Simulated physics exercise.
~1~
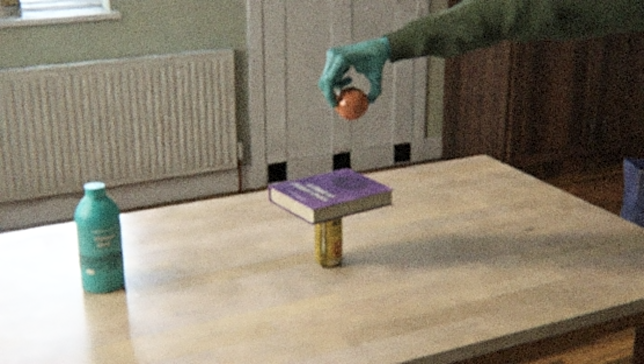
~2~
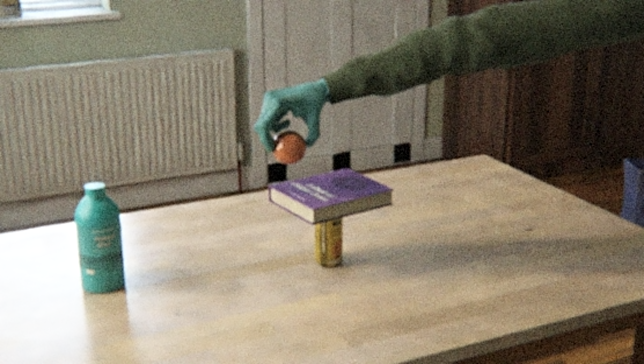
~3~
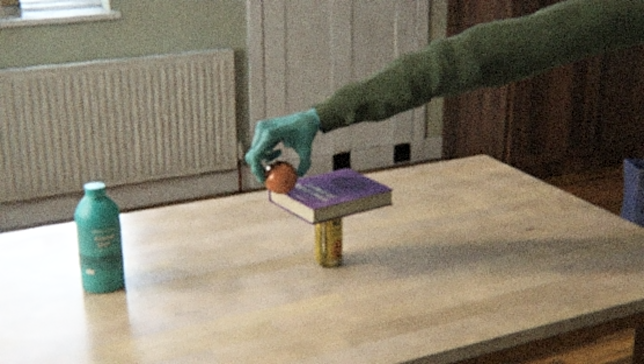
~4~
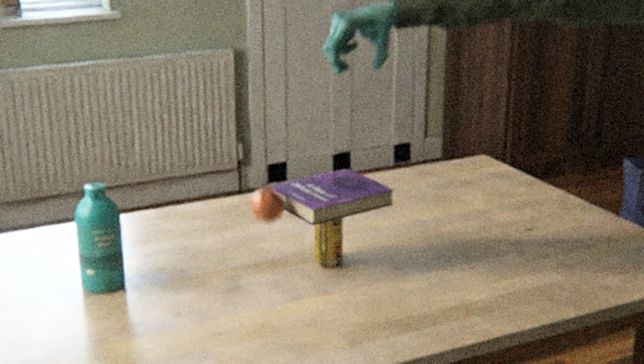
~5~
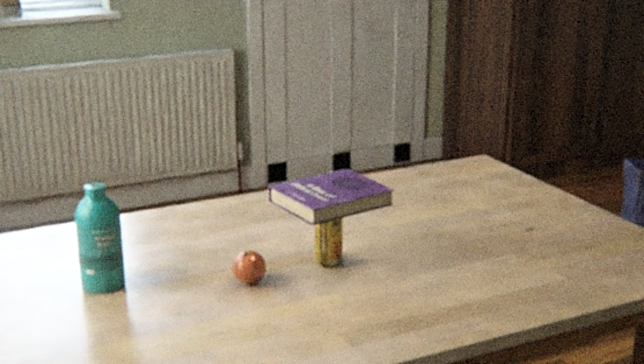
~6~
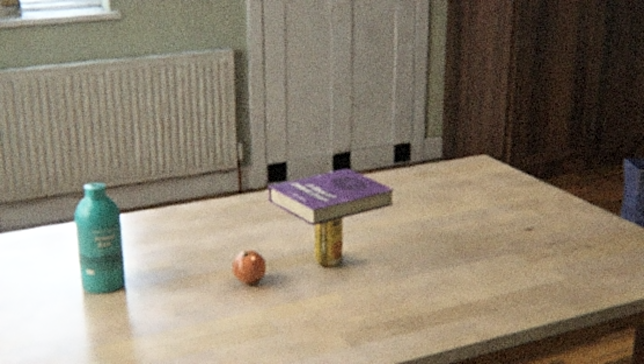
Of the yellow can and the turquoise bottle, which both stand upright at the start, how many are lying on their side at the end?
None of them are lying on their side, as the yellow can and the turquoise bottle are both still standing upright at the end.
